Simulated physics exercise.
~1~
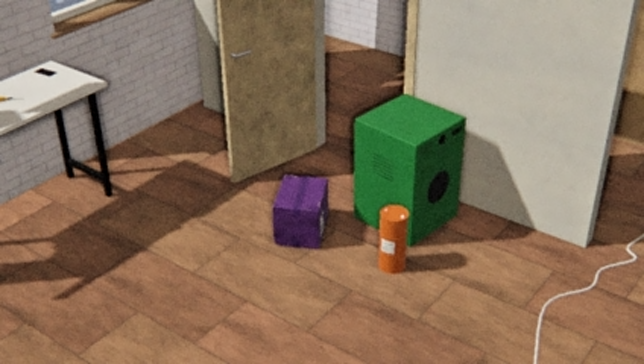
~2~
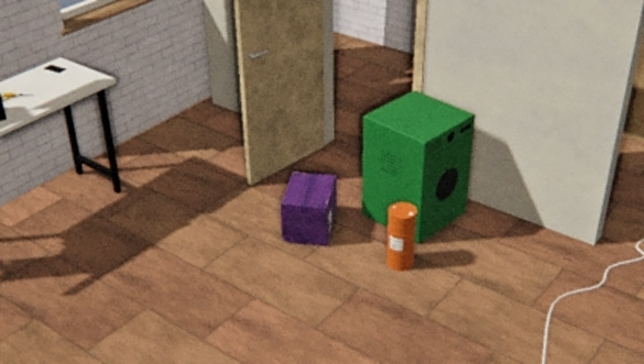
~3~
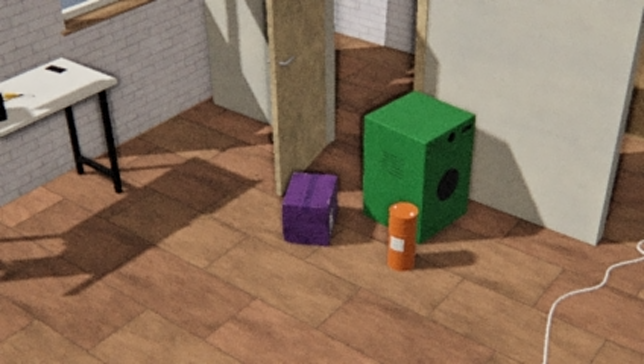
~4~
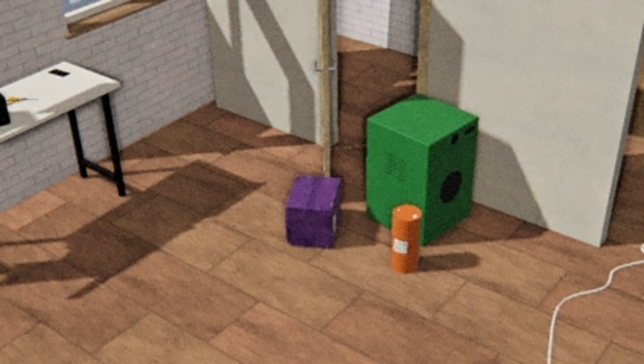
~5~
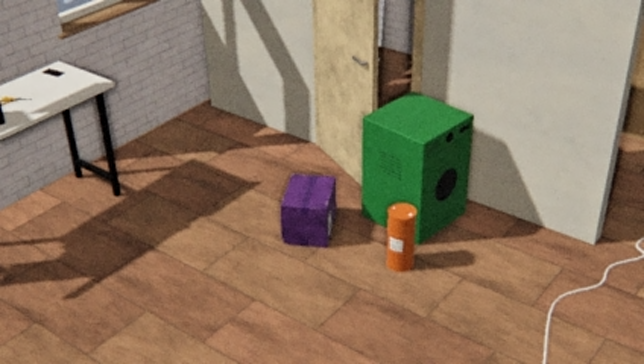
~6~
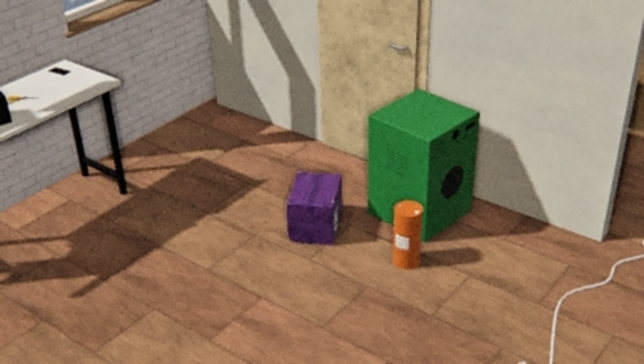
A door standing wide open in a white wall swings steadily inward to its frame, passing behind a purple box, a green appliance and an orange canister, which all stay put on the tiled floor, and it ends fully closed.
